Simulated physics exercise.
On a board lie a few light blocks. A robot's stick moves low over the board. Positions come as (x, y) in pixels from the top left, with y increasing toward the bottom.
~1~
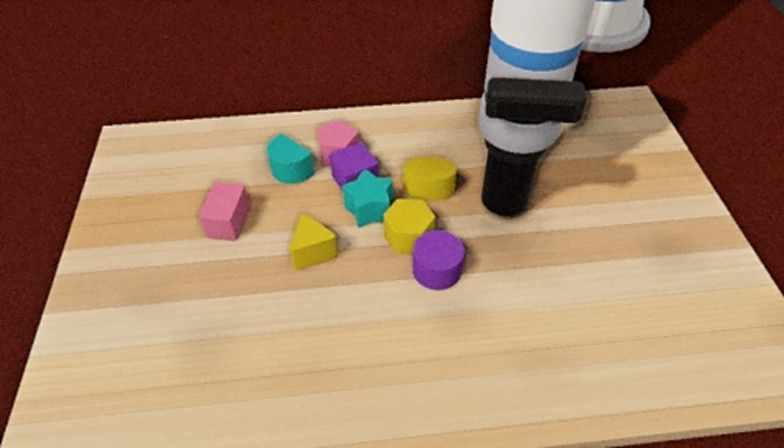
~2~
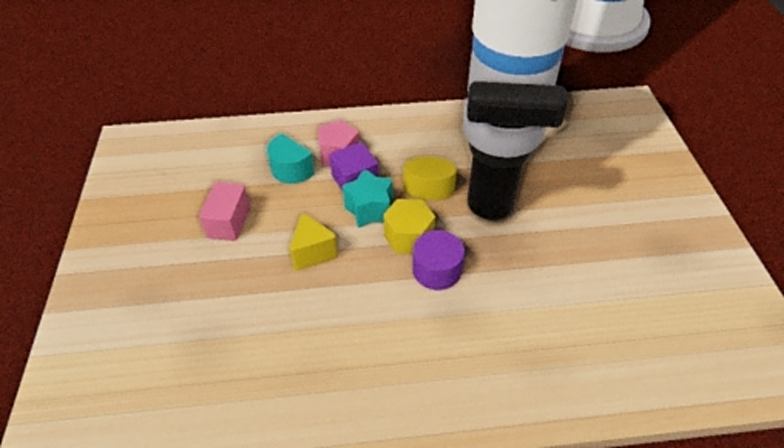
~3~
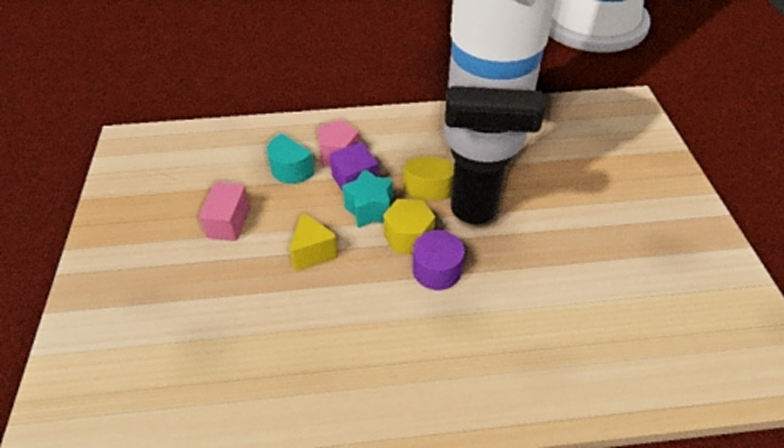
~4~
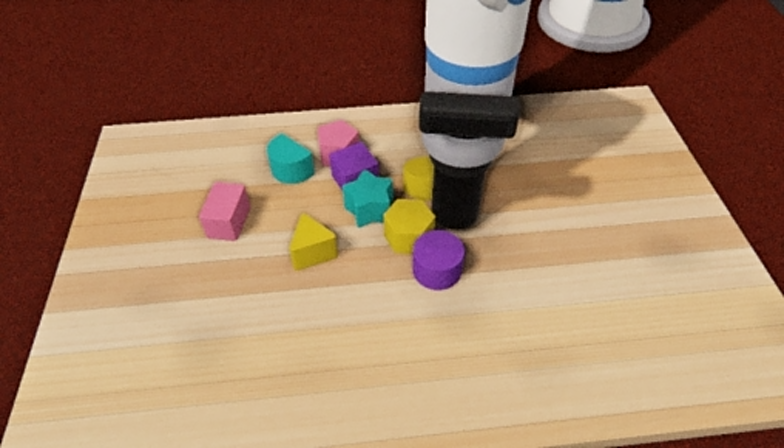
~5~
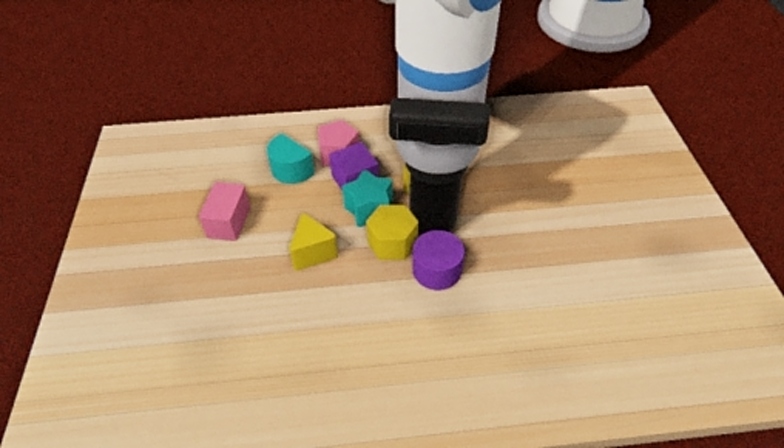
A robot arm's black stick moves over a striped wooden board on a dark red surface, seen from above at an angle by a still camera. Pink, turquoise, purple and yellow blocks lie clustered left of the stick, with a pink block and yellow triangle farther left. The stick glides left, passing before a yellow round block, then nudges the yellow hexagon slightly left.
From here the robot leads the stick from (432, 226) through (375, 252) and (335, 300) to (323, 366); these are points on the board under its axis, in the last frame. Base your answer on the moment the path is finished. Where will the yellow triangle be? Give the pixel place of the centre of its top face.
It should be at about (285, 239).
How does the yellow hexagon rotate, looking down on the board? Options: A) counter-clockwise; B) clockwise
My pick is B.
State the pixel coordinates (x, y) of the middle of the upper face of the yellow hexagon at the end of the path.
By then it is at (277, 282).
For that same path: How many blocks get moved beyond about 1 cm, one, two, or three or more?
My prediction: Two blocks.
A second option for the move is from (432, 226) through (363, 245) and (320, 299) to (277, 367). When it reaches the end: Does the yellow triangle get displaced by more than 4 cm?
It seems not.
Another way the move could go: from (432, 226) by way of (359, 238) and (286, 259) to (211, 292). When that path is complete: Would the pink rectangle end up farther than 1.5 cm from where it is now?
No, that is not how it ends up.
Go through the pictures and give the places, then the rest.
In the first frame, tip of the stick (504, 199), middles of tops, yellow triangle (309, 232), turquoise star-shaped block (369, 188), yellow hexagon (409, 215).
In the second frame, stick (490, 203), nothing pushed.
In the third frame, stick (474, 207), nothing pushed.
In the fourth frame, stick (455, 212), nothing pushed.
In the fifth frame, stick (433, 218), yellow triangle (309, 232), turquoise star-shaped block (369, 188), yellow hexagon (392, 221).
What follows on the original path. One third of the way, stick (374, 244); yellow triangle (291, 237), turned 60° clockwise; yellow hexagon (329, 251).
Two thirds of the way, stick (334, 292); yellow triangle (285, 239), turned 90° clockwise; yellow hexagon (280, 281), turned 30° clockwise.
At the end, stick (322, 359); yellow triangle (285, 239), turned 90° clockwise; turquoise star-shaped block unmoved; yellow hexagon (277, 282), turned 35° clockwise.
